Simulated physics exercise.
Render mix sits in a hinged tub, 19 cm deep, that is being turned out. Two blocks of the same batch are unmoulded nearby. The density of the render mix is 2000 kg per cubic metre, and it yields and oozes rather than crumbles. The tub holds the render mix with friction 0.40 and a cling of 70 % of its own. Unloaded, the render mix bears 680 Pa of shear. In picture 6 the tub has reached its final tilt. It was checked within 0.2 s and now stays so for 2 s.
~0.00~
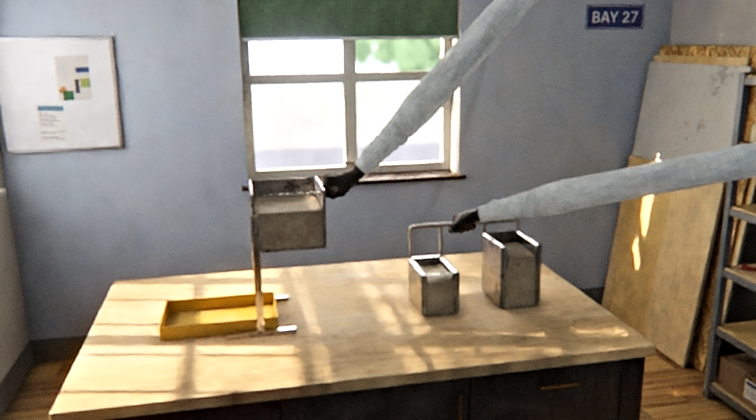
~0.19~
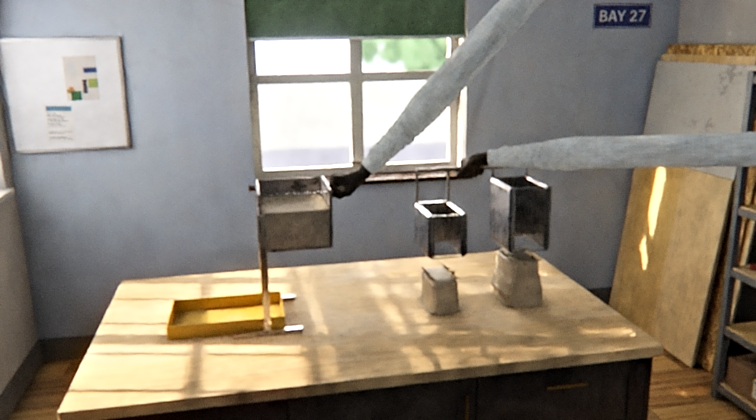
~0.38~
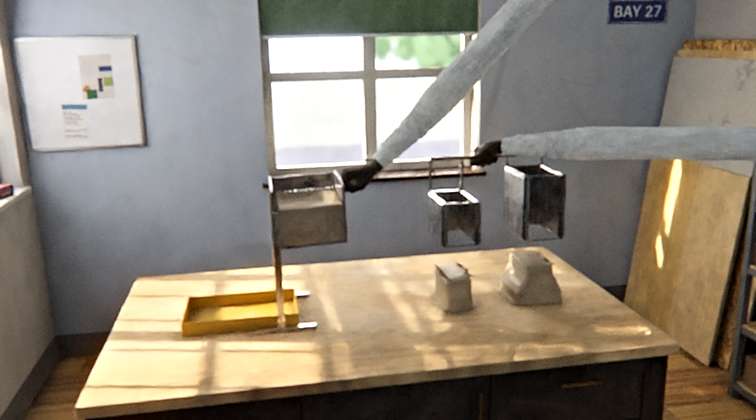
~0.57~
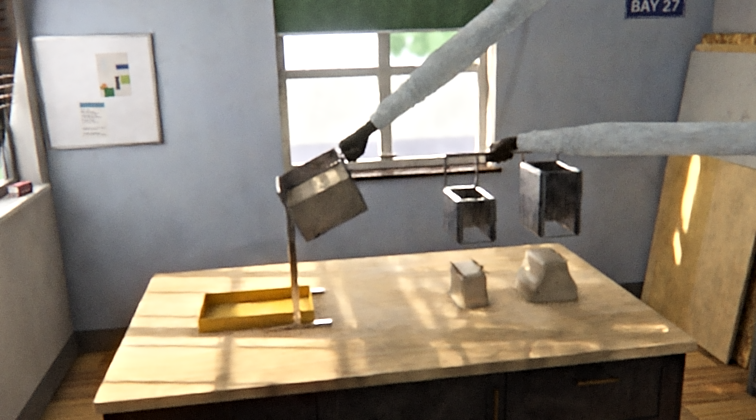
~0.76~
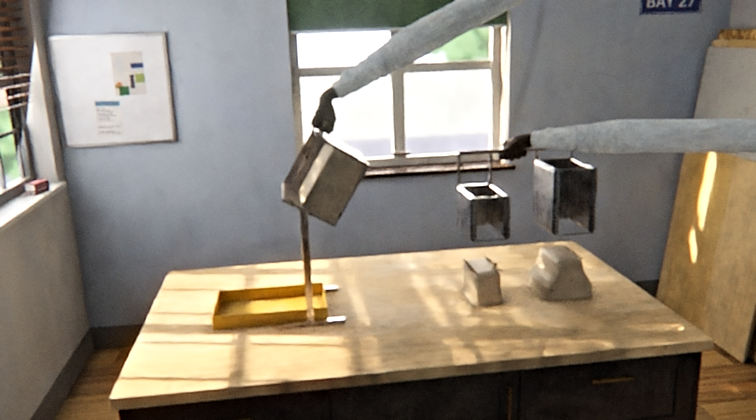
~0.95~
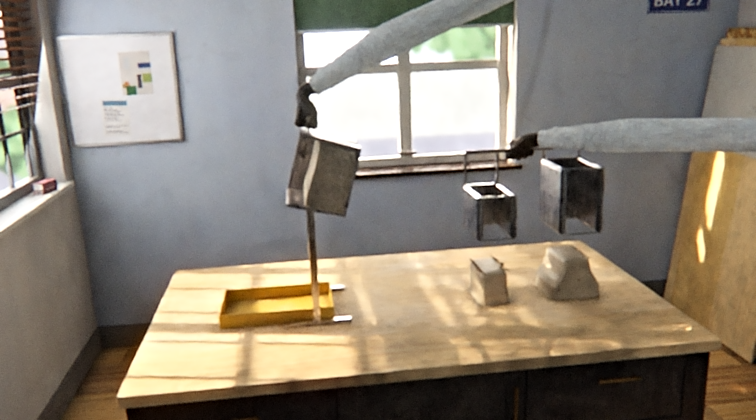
The clip opens on two gloved arms at a wooden workbench, one holding a metal tub beside a yellow tray, the other lifting two metal moulds off pale blocks. The right block slumps, its base spreading, while the smaller keeps its shape, and then the tub is tilted steeply leftward.
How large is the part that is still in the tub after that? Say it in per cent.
Expect roughly 100 %.
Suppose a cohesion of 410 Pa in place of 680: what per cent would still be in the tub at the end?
It would be near 90 %.
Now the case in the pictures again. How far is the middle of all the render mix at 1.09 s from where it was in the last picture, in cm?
Roughly 1 cm.
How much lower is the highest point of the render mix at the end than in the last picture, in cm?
About 3 cm.
By 1.09 s, the tub is at 74 degrees and holds 100 %.
By 1.26 s, the tub is at 74 degrees and holds 100 %.
By 1.43 s, the tub is at 74 degrees and holds 100 %.
By 1.60 s, the tub is at 74 degrees and holds 100 %.
By 2.95 s, at the end, the tub is at 74 degrees and holds 100 %.
